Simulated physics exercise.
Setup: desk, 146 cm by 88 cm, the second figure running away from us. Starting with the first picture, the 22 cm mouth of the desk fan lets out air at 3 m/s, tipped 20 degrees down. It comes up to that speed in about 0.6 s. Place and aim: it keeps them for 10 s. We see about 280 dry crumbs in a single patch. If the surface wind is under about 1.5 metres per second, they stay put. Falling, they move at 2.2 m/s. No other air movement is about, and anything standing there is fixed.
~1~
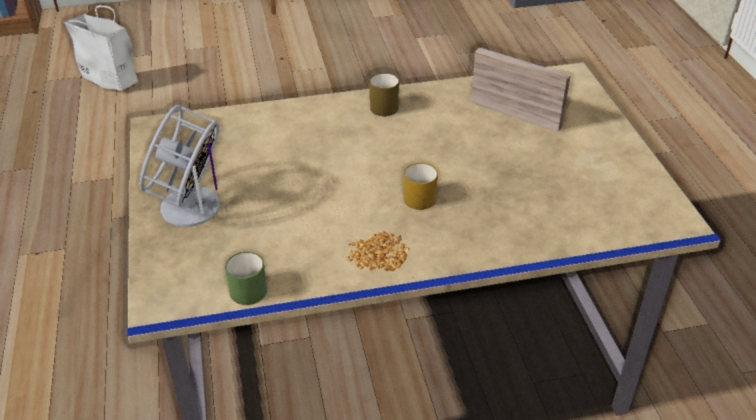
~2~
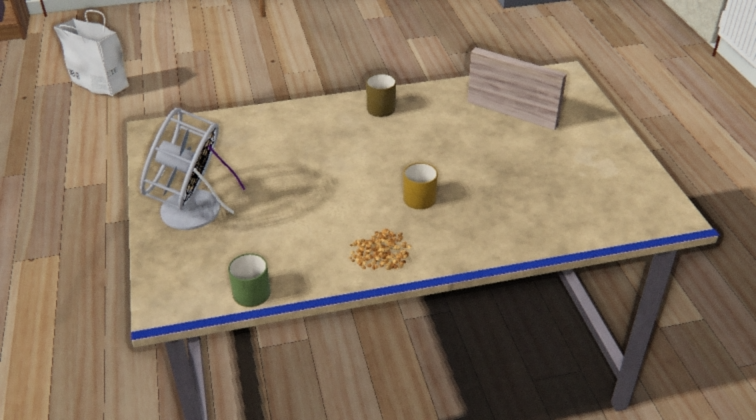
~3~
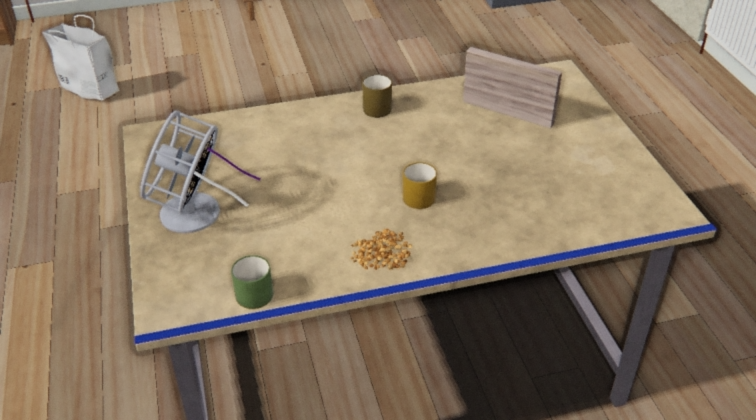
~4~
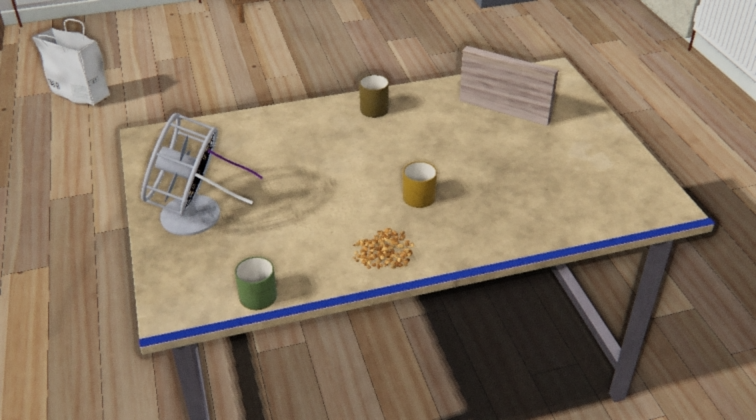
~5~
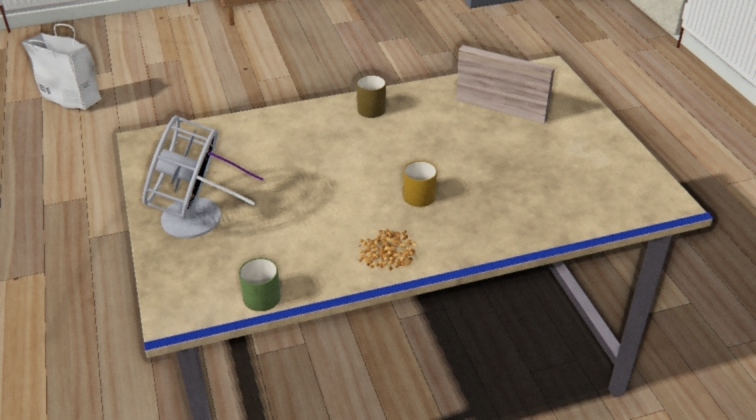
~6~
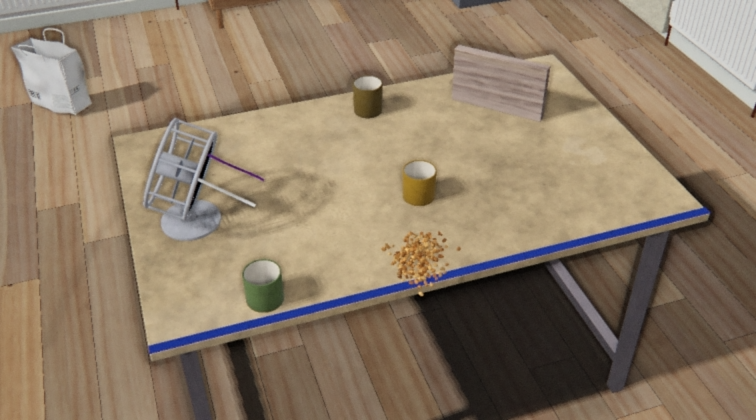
A large tan table with a blue front edge and grey legs stands on a wooden plank floor, seen from above at an angle. A grey desk fan stands at its left, with green, mustard and dark brown mugs, a patch of orange-brown crumbs, an upright wooden board, and a white bag behind. The camera drifts slightly throughout, then the crumbs scatter rightward and toward the blue edge.
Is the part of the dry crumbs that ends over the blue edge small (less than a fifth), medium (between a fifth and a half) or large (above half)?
Large.
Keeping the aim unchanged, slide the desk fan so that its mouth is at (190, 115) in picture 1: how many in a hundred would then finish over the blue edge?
Some 100 %.
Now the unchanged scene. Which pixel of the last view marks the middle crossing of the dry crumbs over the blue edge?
(475, 272).
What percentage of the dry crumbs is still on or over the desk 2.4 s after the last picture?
Near 0 percent remain.
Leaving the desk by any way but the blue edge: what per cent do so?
Close to 0 % of them.
Then, 1.2 s after the last picture, 100 % are over the blue edge; 100 % have settled or left.
Then, 2.4 s after the last picture, 100 % are over the blue edge; 100 % have settled or left.
Then, 4.7 s after the last picture, 100 % are over the blue edge; 100 % have settled or left.
Then, 9.2 s after the last picture, at the end, 100 % are over the blue edge.
